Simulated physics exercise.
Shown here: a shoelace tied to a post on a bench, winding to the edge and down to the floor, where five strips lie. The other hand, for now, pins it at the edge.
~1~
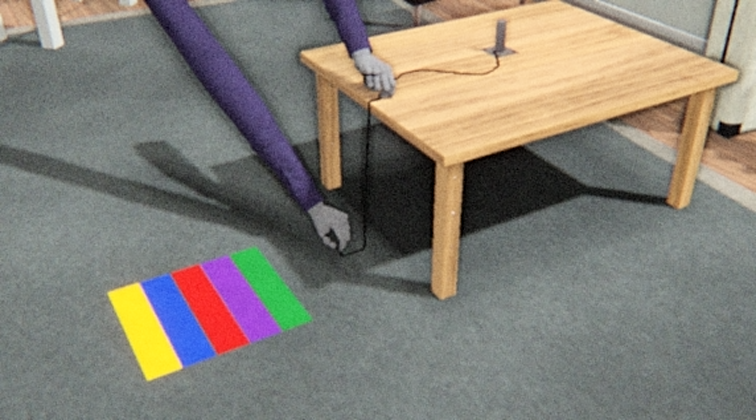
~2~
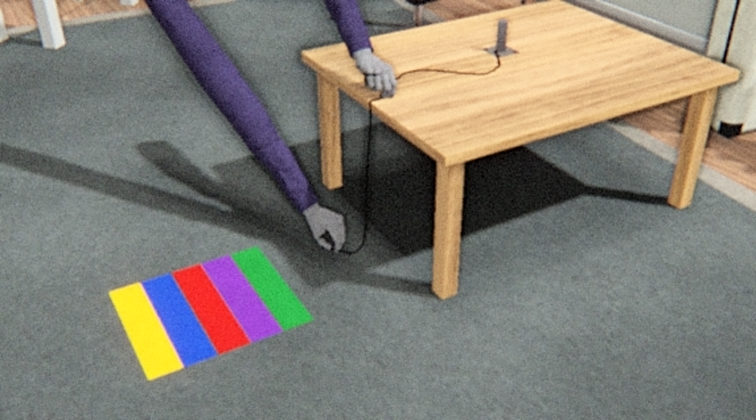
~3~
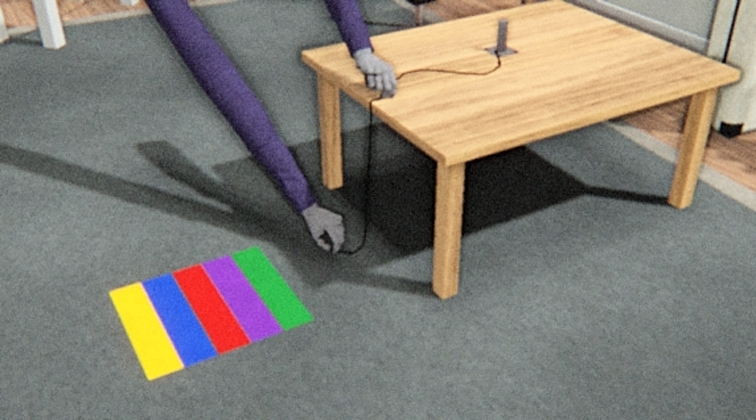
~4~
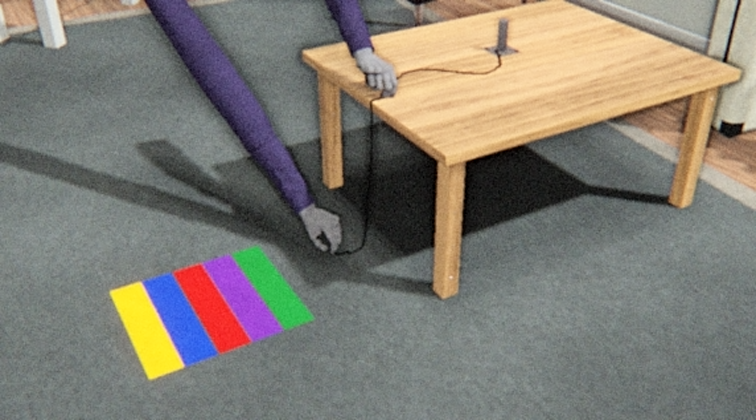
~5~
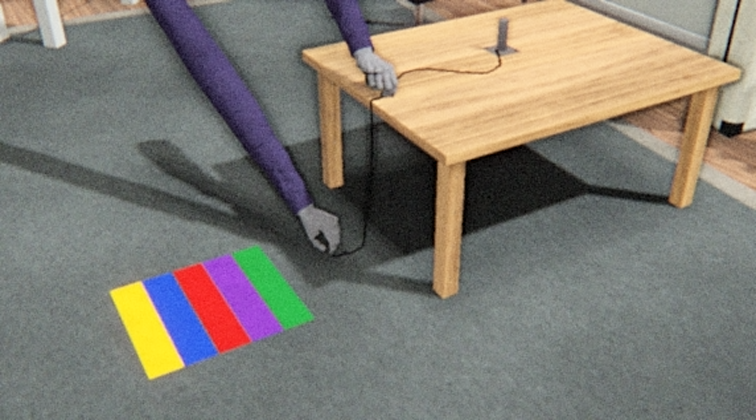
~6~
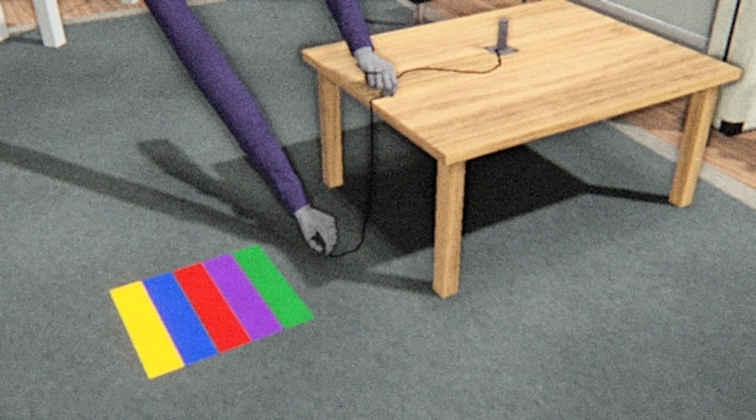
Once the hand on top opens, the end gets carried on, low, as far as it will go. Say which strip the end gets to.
It gets to the blue strip.
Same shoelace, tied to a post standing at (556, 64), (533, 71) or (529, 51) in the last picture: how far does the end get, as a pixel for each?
In order, near (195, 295), (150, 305) and (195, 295).
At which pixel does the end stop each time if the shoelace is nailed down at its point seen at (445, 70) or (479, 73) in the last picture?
About (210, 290) and (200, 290).
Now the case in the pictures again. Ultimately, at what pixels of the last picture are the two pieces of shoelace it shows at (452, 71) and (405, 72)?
They go to (423, 75) and to (385, 89).
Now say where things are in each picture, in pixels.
The first frame shows end (338, 248); green (287, 311); purple (256, 322); red (225, 333); blue (191, 345); yellow (157, 357).
The second frame shows end (333, 249); shoelace through (497, 63) (456, 73) (396, 79) (371, 108) (367, 172) (365, 233).
The third frame shows end (332, 250).
The fourth frame shows end (329, 250); shoelace through (498, 62) (457, 72) (397, 78) (372, 107) (371, 171) (365, 233).
The fifth frame shows end (327, 250).
The sixth frame shows end (324, 251); shoelace through (498, 61) (457, 71) (396, 78) (372, 106) (372, 169) (364, 232).
Soon after, end near (222, 284); over purple.
After that, end near (188, 295); over blue.
At the stop, end near (167, 302); over blue. The end stops over the blue strip.
